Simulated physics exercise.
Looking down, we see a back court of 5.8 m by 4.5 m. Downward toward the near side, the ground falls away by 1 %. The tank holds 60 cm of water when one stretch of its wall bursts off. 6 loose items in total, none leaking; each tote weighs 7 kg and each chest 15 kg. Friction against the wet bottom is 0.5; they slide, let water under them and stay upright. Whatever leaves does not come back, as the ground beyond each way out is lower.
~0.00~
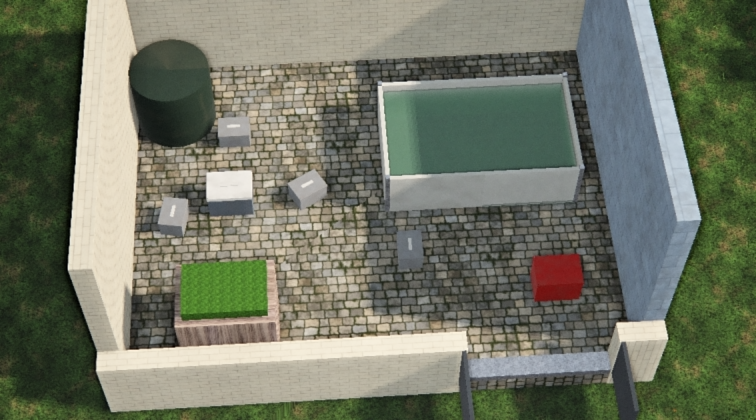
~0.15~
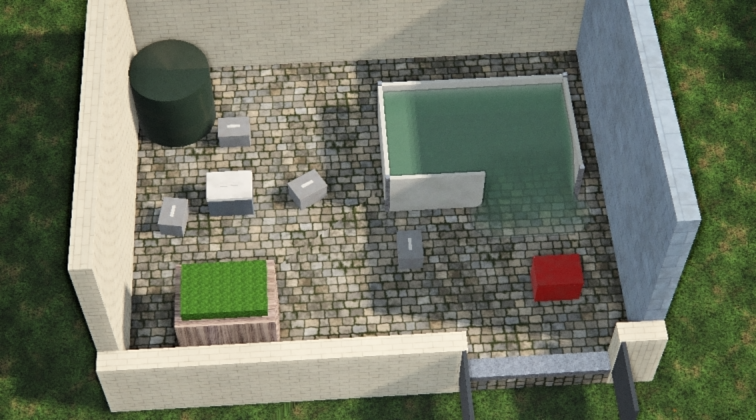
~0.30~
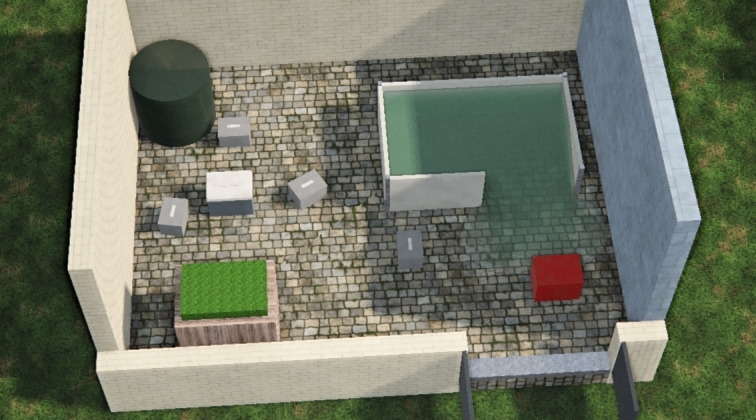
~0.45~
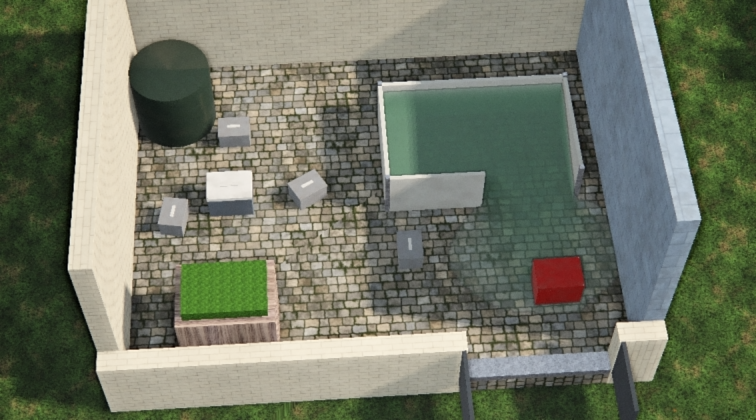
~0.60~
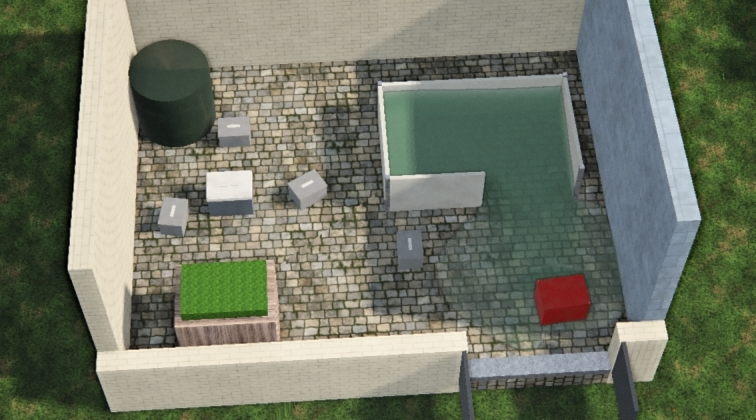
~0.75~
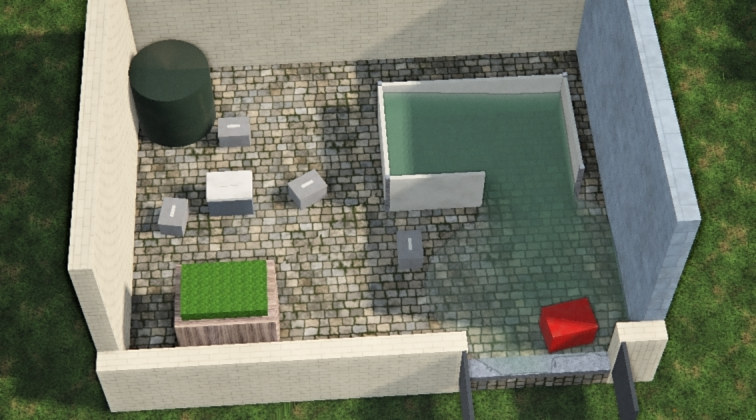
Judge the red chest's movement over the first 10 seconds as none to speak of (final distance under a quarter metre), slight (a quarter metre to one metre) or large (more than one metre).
Its movement is large.
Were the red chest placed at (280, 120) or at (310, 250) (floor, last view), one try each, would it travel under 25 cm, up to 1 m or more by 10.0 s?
Outcomes in order: It sits still; it sits still.
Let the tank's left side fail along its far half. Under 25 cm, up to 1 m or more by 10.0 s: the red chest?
After that, the red chest hardly moves.
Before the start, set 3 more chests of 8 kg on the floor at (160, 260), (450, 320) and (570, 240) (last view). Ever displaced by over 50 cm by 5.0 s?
Going one by one: Not far enough, too far, too far.
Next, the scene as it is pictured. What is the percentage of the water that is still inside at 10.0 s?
Some 24 per cent remains.
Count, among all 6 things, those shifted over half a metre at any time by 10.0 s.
The number is 1.
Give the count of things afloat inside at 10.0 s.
Total: 0.
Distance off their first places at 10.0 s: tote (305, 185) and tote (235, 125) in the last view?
0 cm and 0 cm, respectively.
After 2.0 s the red chest has gone out; 1 of 6 are out; 0 afloat.
After 4.5 s the red chest has gone out; 1 of 6 are out; 0 afloat.
After 7.0 s the red chest has gone out; 1 of 6 are out; 0 afloat.
After 10.0 s the red chest has gone out; 1 of 6 are out; 0 afloat.
